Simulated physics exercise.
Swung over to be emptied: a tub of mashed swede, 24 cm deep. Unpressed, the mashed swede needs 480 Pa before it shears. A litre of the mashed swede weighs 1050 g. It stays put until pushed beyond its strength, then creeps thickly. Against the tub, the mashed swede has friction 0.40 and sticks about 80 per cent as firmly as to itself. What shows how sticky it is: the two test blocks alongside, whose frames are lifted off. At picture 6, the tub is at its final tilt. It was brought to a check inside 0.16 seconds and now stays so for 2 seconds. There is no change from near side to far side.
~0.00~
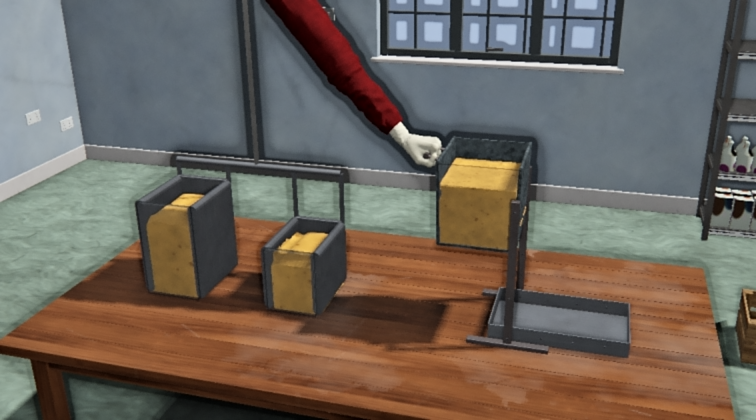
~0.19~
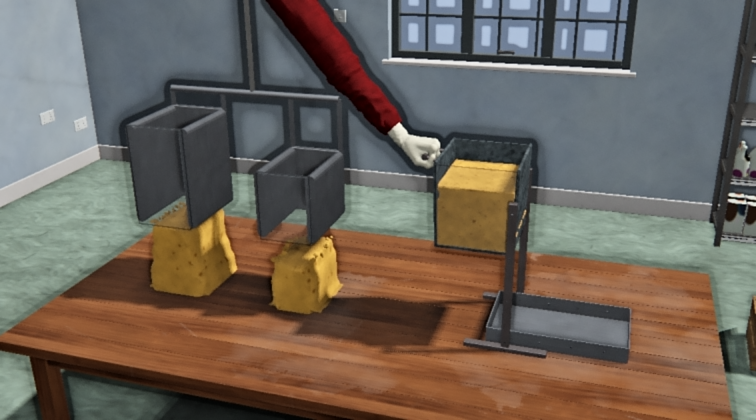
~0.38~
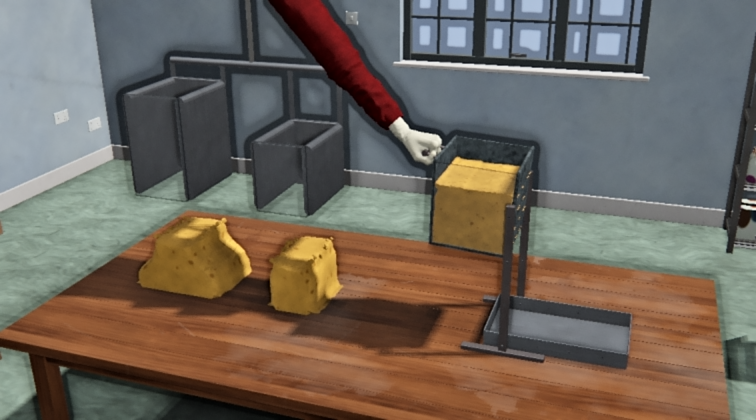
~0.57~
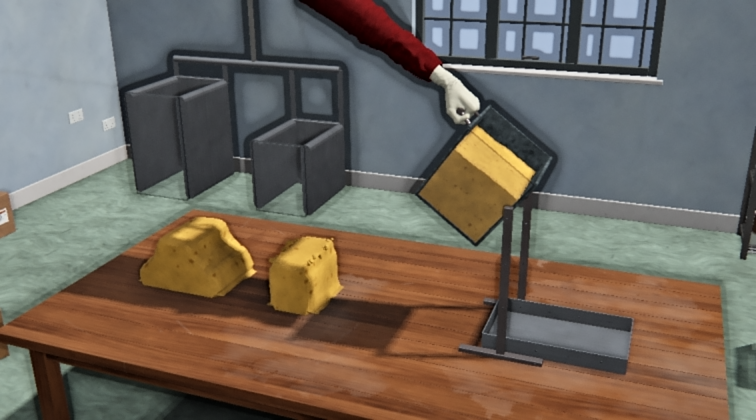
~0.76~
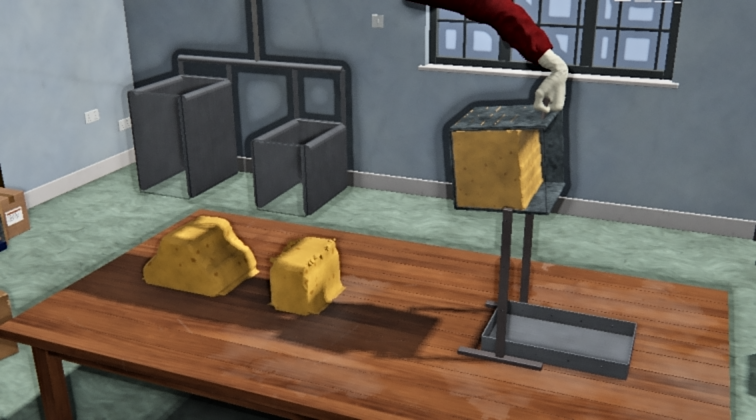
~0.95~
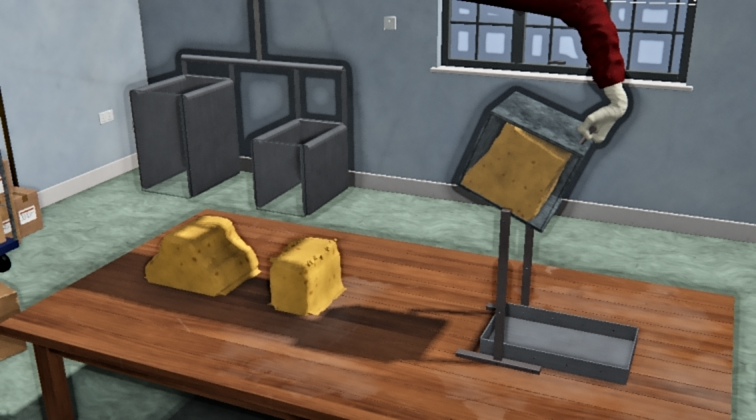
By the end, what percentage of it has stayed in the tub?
Some 0 per cent has stayed in the tub.
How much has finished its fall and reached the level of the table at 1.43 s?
Some 65 % has got all the way down.
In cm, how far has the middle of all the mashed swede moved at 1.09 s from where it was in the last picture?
It has gone close to 8 cm.
By 1.09 s, the tub is at 112 degrees and holds 76 %.
By 1.26 s, the tub is at 112 degrees and holds 27 %.
By 1.43 s, the tub is at 112 degrees and holds 0 %.
By 1.60 s, the tub is at 112 degrees and holds 0 %.
By 2.95 s, at the end, the tub is at 112 degrees and holds 0 %.
